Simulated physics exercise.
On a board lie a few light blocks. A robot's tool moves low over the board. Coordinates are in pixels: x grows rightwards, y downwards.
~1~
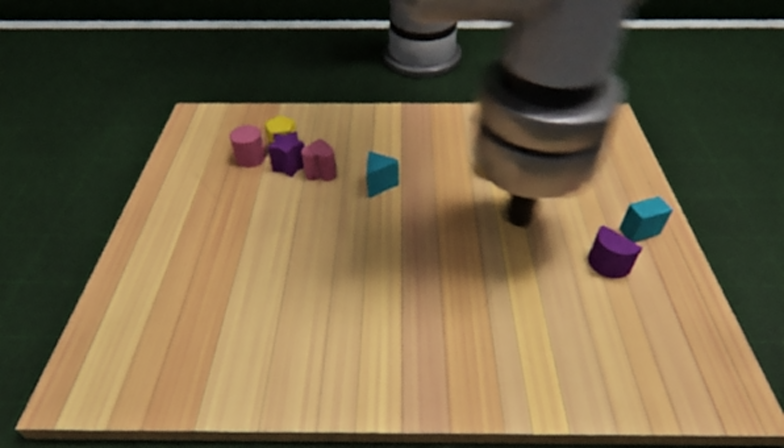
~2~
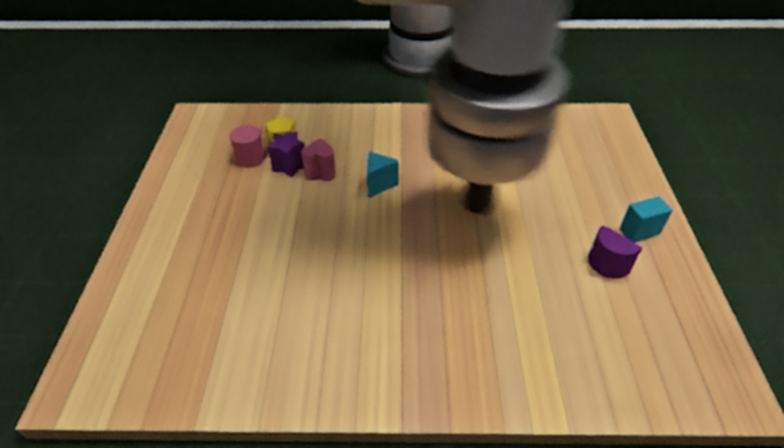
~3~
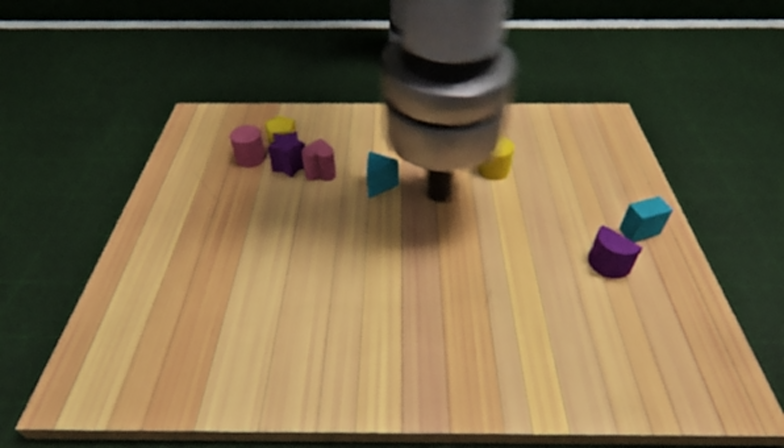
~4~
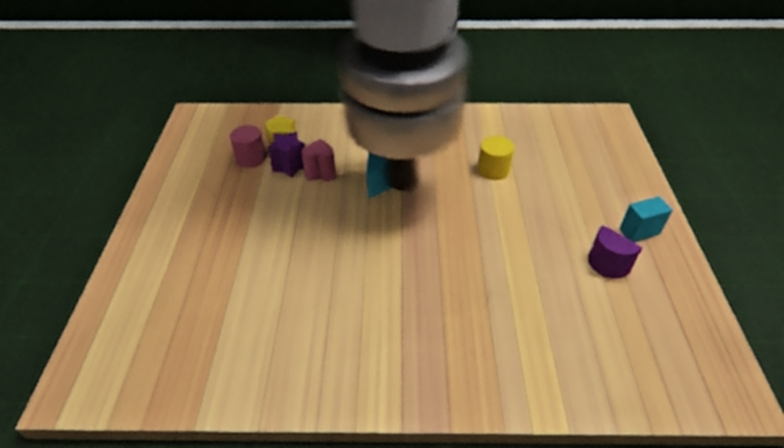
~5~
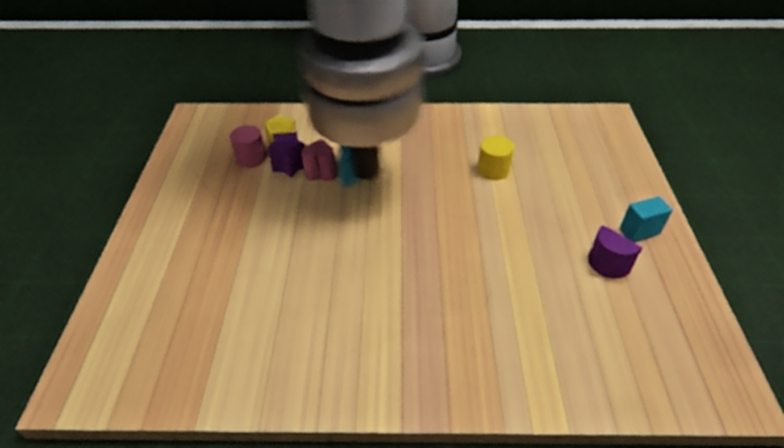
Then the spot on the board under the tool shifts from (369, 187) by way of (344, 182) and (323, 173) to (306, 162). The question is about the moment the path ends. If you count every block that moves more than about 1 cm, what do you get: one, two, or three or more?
In total, three or more blocks get moved by over 1 cm.
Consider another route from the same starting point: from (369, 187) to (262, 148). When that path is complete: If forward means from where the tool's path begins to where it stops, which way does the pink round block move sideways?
Facing from start to end, it will go to the left.
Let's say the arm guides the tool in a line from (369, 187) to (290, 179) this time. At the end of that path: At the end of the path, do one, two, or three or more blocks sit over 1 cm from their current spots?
The count is three or more.
On the path given first. Halfway along, tool at (330, 161); purple star-shaped block at (279, 140); pink heart block at (299, 150), turned 15° clockwise; turquoise triangular piece at (322, 138).
At the end, tool at (304, 145); yellow five-sided block at (277, 122); purple star-shaped block at (271, 139), turned 15° clockwise; pink heart block at (285, 153); turquoise triangular piece at (309, 123), turned 50° clockwise.
